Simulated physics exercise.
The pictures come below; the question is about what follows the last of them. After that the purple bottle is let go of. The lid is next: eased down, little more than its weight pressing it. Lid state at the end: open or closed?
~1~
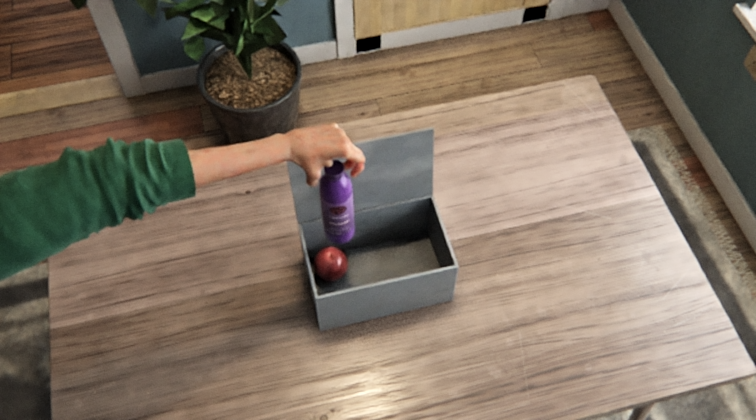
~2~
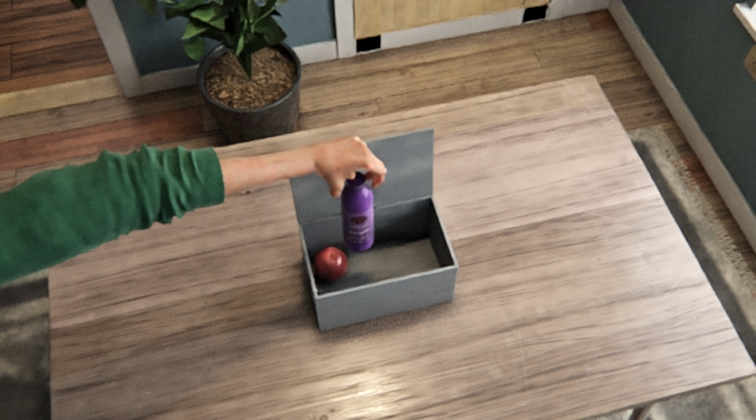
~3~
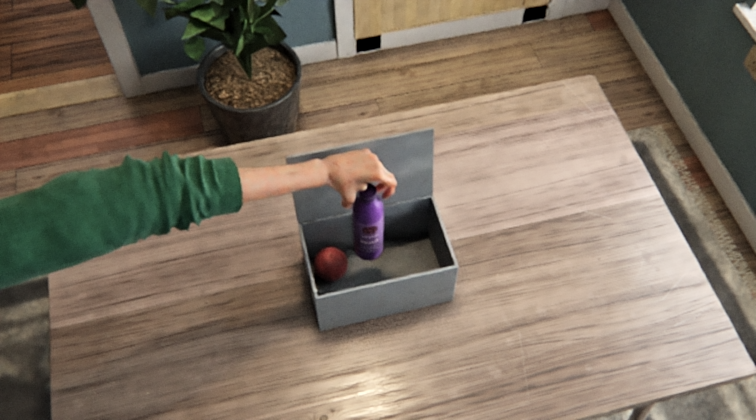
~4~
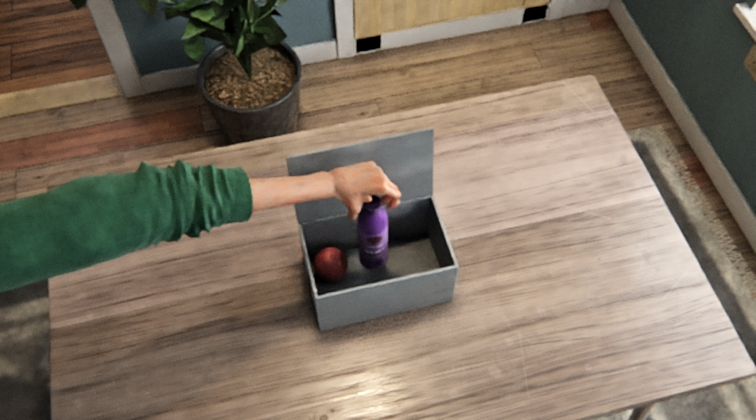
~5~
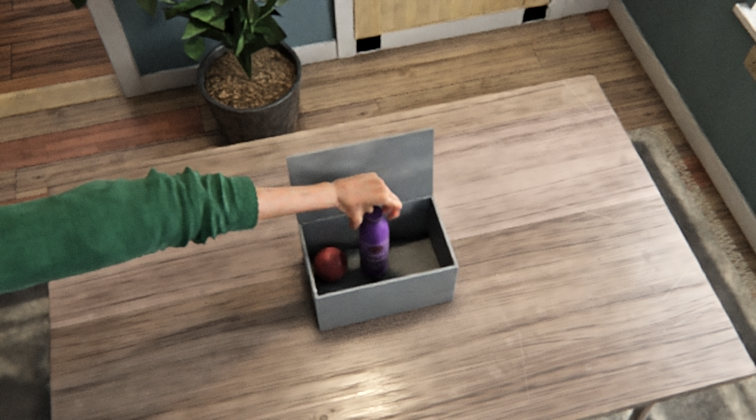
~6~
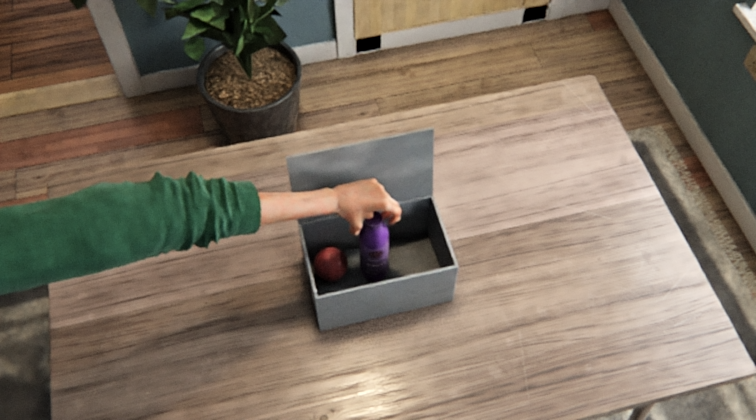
Open.
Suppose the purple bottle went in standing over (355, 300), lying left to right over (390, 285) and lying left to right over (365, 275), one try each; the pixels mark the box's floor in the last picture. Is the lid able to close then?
In the first case it stays open; in the second case it shuts; in the third case it shuts.
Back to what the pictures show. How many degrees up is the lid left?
Around 25 degrees.
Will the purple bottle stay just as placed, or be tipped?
In the end, the purple bottle winds up askew.
Then, 1.30 s later than the last frame, lid 78° above the rim.
Then, 1.90 s later than the last frame, lid 49° above the rim.
Then, 2.70 s later than the last frame, lid 26° above the rim; purple bottle tilted by 25° near (380, 264).
When it is over, lid 24° above the rim; moved from the start, purple bottle; red apple as before. End places, in pixels of the last picture, purple bottle near (380, 266).
